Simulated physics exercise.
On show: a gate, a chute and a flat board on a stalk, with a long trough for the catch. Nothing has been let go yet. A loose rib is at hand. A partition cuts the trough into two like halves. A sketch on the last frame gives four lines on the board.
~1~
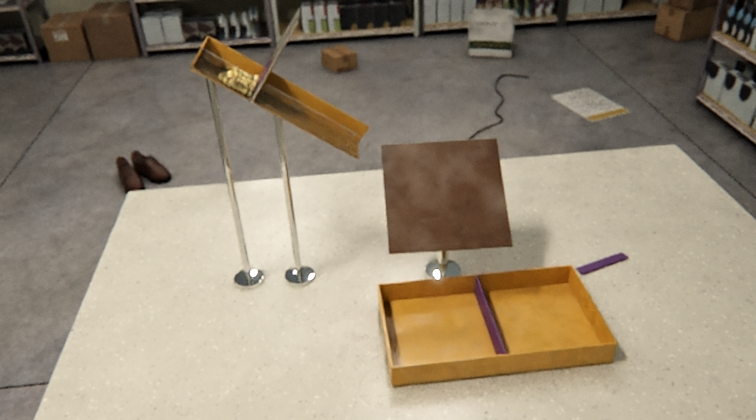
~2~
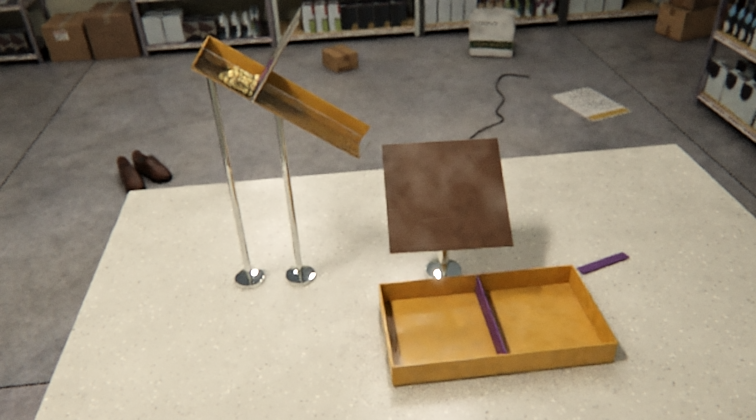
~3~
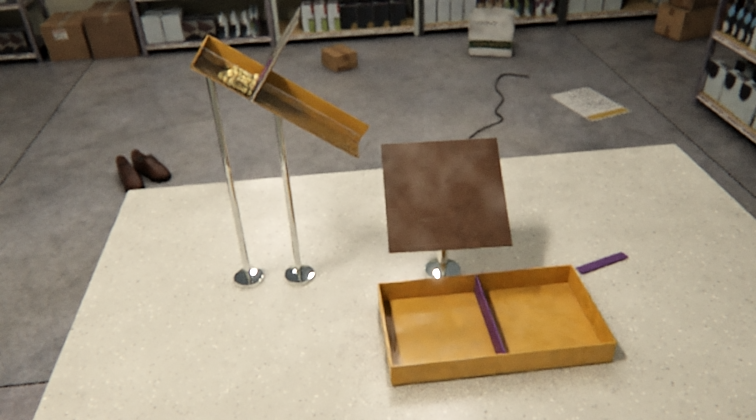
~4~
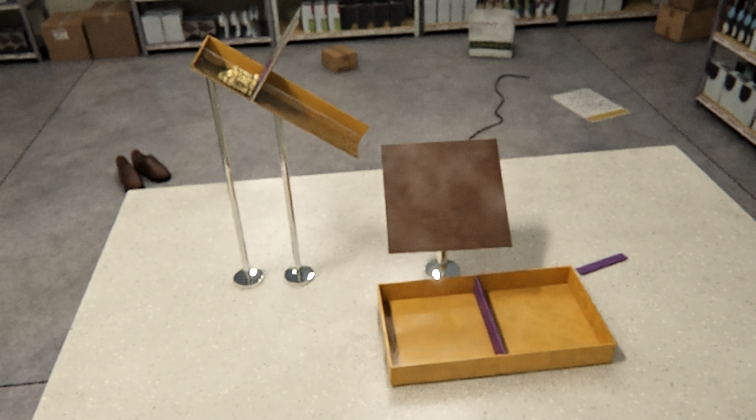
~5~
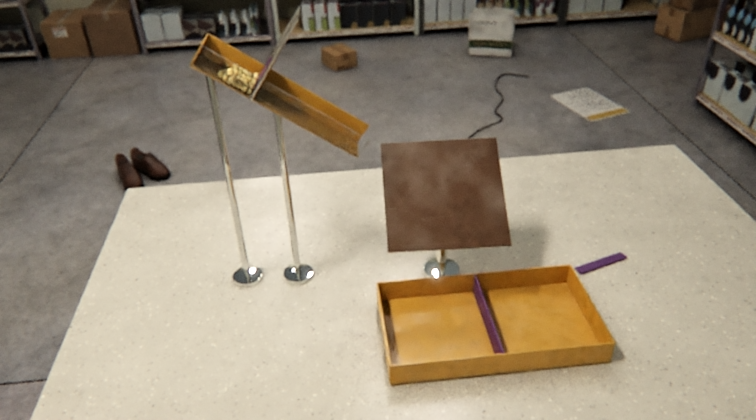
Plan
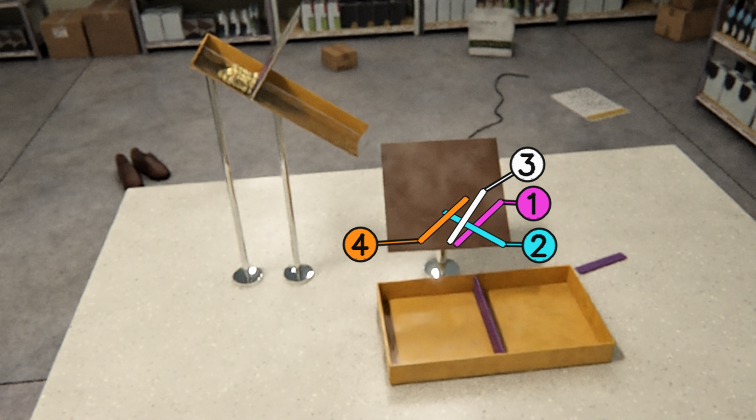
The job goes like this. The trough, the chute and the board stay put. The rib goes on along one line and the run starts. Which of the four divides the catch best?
Use line 2.
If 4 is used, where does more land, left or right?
The left half.
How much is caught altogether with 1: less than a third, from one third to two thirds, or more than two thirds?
Line 1 gives more than two thirds.
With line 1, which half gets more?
Left.
On the marked copy, line 1 from (500, 202) to (456, 243); line 2 from (445, 212) to (503, 244); line 3 from (483, 191) to (450, 241); line 4 from (465, 199) to (420, 240).
Choosing 1, of what is caught, nearly all in the left half, a stray few in the right.
Choosing 2, of what is caught, about two thirds in the left half, about a third in the right.
Choosing 3, of what is caught, nearly all in the left half, a stray few in the right.
Choosing 4, of what is caught, nearly all in the left half, a small part in the right.
